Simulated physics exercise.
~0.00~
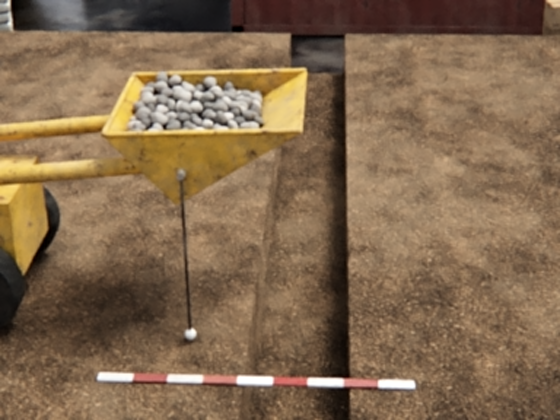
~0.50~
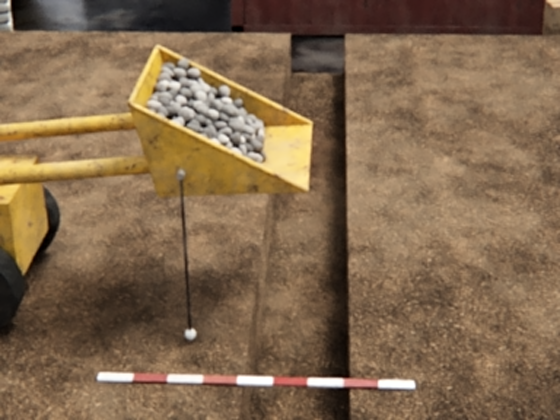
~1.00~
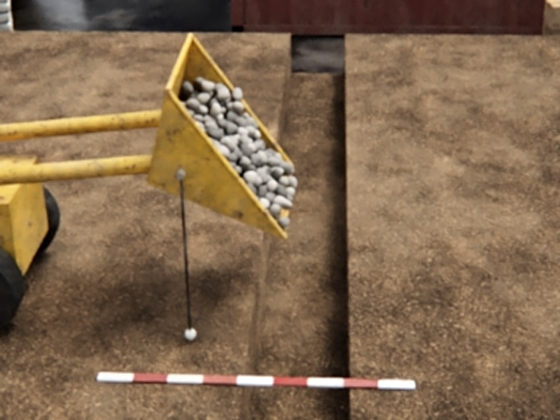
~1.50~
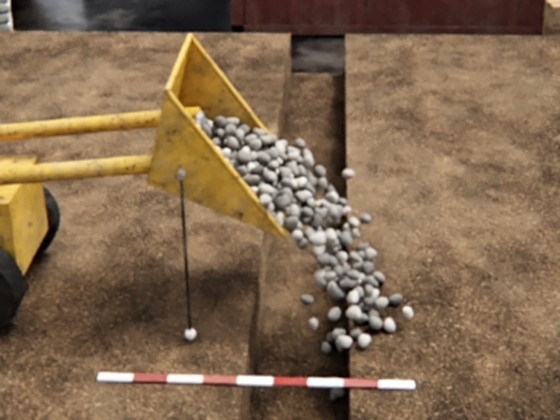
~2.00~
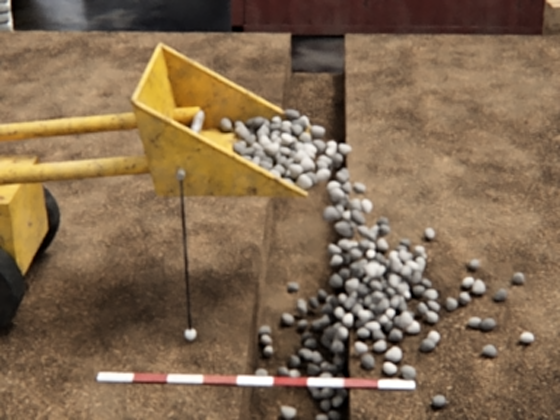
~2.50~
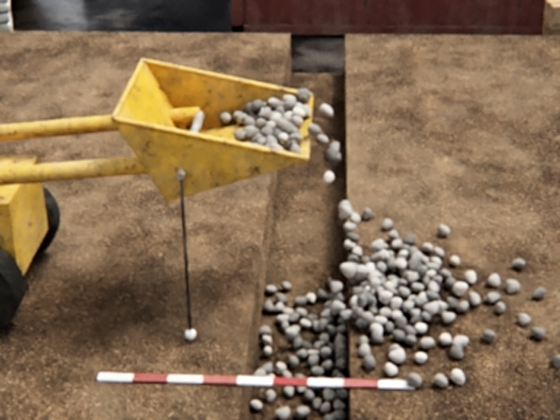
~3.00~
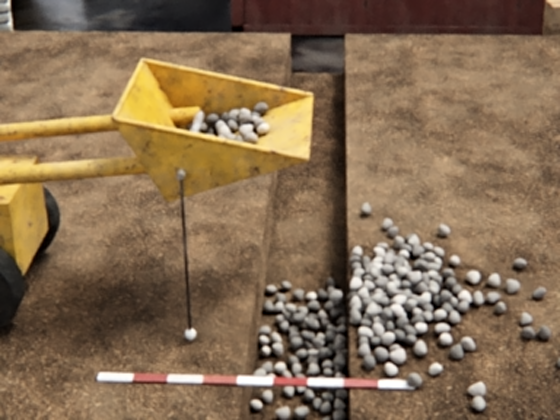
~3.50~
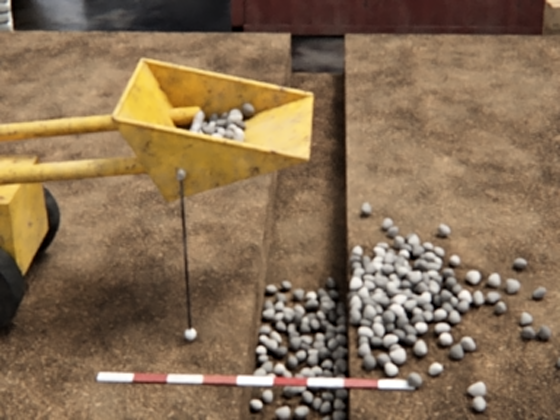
The clip shows a yellow loader bucket full of rounded grey stones tipping forward and spilling them to the right into and beyond a trench, then tilting partly back and staying still, with some stones left inside and the rest lying in the trench and on its far side.
